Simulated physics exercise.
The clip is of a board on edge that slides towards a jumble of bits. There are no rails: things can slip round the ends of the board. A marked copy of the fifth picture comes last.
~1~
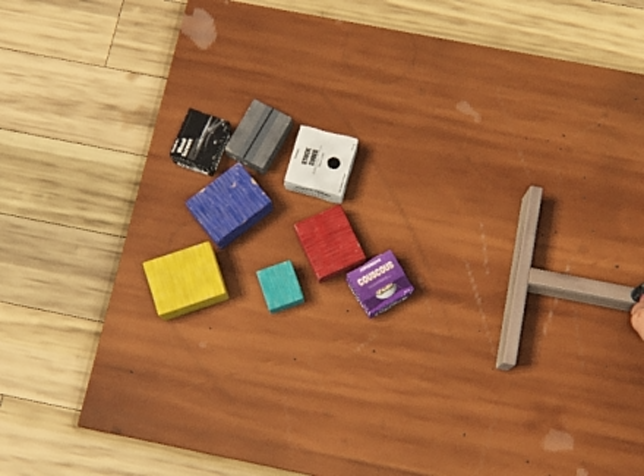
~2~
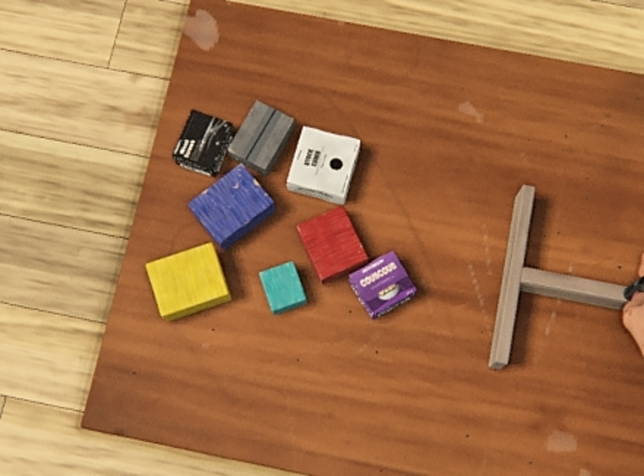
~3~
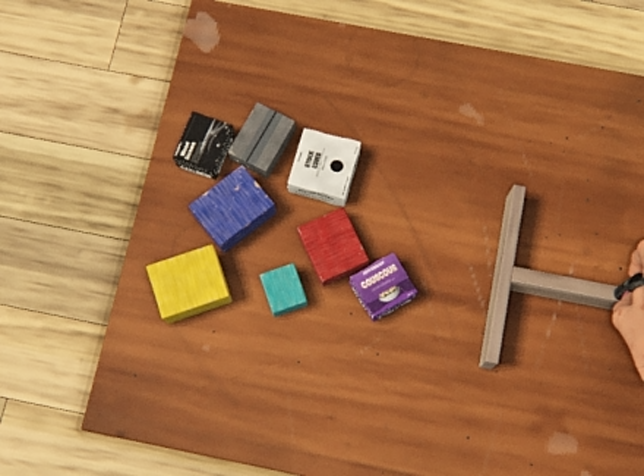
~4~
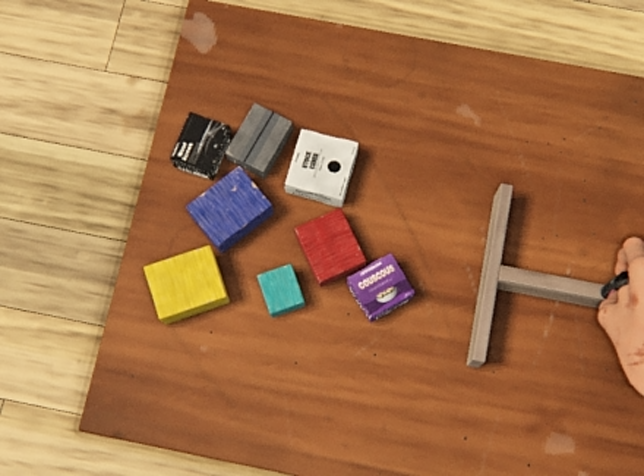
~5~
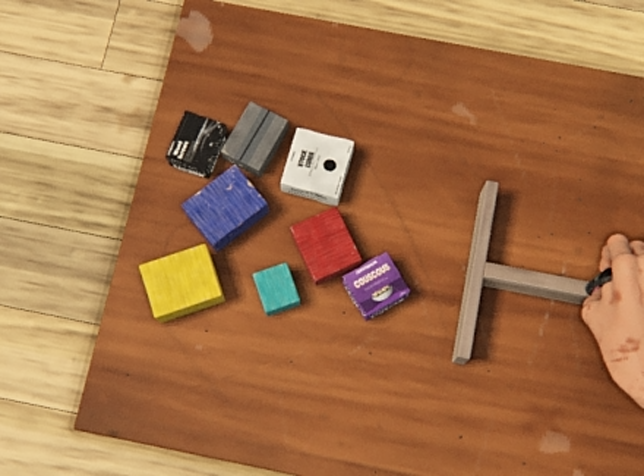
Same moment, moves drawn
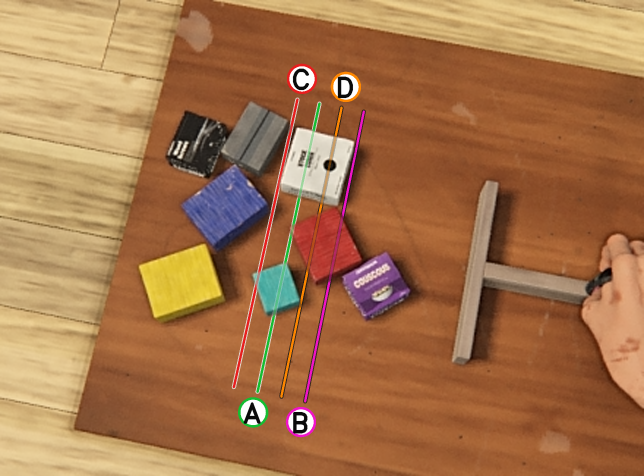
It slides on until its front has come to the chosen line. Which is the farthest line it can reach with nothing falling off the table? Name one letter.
At C, and not beyond.
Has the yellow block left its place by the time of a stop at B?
No.
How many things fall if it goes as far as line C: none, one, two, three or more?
In all, none.
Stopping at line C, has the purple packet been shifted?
Yes.
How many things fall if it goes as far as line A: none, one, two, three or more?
By then, none.
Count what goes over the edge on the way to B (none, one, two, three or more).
The count is none.
On the marked copy, A at (290, 242); B at (336, 251); C at (267, 238); D at (313, 247).
Taking C. A third of the way, board (400, 252); purple packet (352, 282); red block (318, 240).
Two thirds of the way, board (324, 238); yellow block (177, 283); blue block (220, 202).
When it is over, board (270, 228); black box (157, 138); yellow block (129, 276); nothing has fallen.
As for the rest, A is safe but short; B is safe but short; D is safe but short.
